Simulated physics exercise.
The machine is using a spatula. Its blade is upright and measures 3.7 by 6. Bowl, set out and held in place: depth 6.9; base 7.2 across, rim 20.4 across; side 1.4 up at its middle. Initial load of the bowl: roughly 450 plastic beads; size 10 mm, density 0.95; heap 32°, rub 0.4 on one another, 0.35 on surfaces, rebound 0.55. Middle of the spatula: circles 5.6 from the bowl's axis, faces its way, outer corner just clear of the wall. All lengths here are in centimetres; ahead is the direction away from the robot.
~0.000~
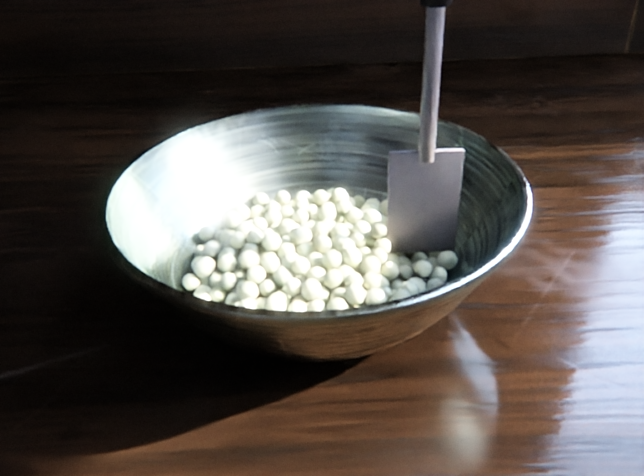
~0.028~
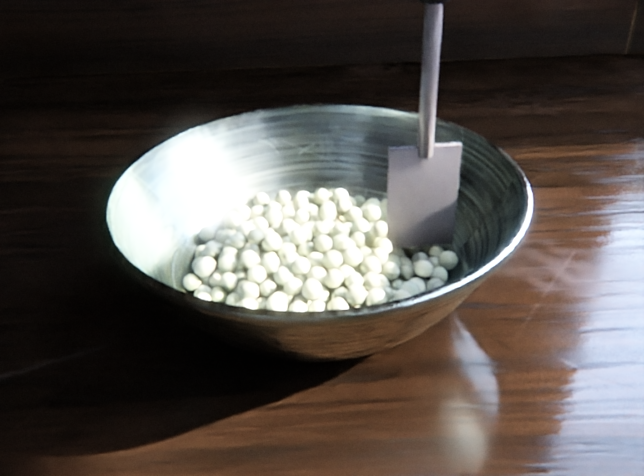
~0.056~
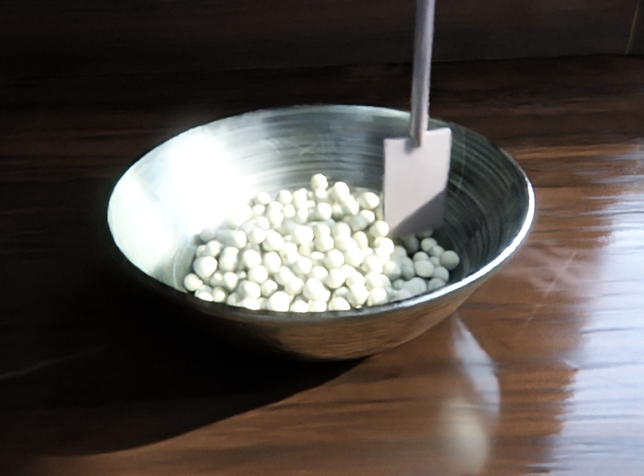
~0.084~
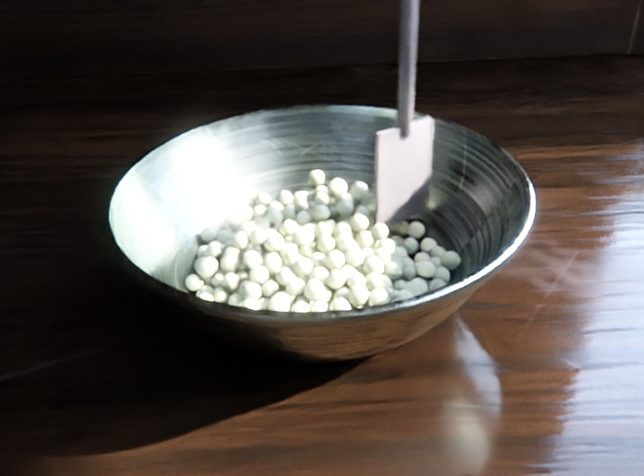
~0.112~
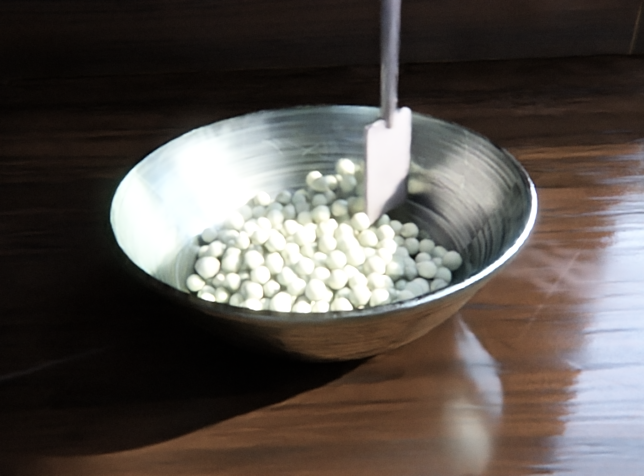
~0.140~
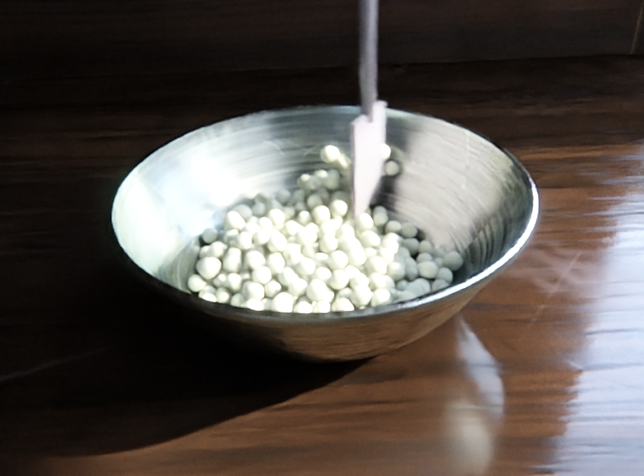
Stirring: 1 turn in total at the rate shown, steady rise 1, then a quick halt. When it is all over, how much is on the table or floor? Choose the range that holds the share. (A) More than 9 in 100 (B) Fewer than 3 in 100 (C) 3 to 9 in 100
Fewer than 3 in 100 (B).
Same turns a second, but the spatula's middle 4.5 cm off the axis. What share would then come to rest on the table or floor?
Roughly 0 percent, I'd expect.
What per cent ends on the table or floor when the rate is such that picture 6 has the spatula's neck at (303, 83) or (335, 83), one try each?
Some 5 and 0 per cent.
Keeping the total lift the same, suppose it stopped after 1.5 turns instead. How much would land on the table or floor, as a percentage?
Then some 0 per cent.
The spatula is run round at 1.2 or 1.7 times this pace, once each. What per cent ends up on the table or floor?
Around 0 percent on the first try and 5 percent on the second.
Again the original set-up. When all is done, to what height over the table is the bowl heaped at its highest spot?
The peak stands near 5.5 centimetres up.
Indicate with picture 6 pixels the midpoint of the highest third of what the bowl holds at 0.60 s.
The centre lies near (372, 284) in the last picture.
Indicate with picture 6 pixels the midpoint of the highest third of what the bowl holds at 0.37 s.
I'd put its middle near (256, 263).
After 0.37 s, 176° round, highest piece 7 above the table; 448 in the bowl.
After 0.60 s, 292° round, highest piece 8 above the table; 448 in the bowl.
After 0.91 s, 0° round, highest piece 5 above the table; 448 in the bowl.
After 1.61 s, 0° round, highest piece 5 above the table; 448 in the bowl.
At rest, 448 in the bowl. That is 0 % on the table or floor.
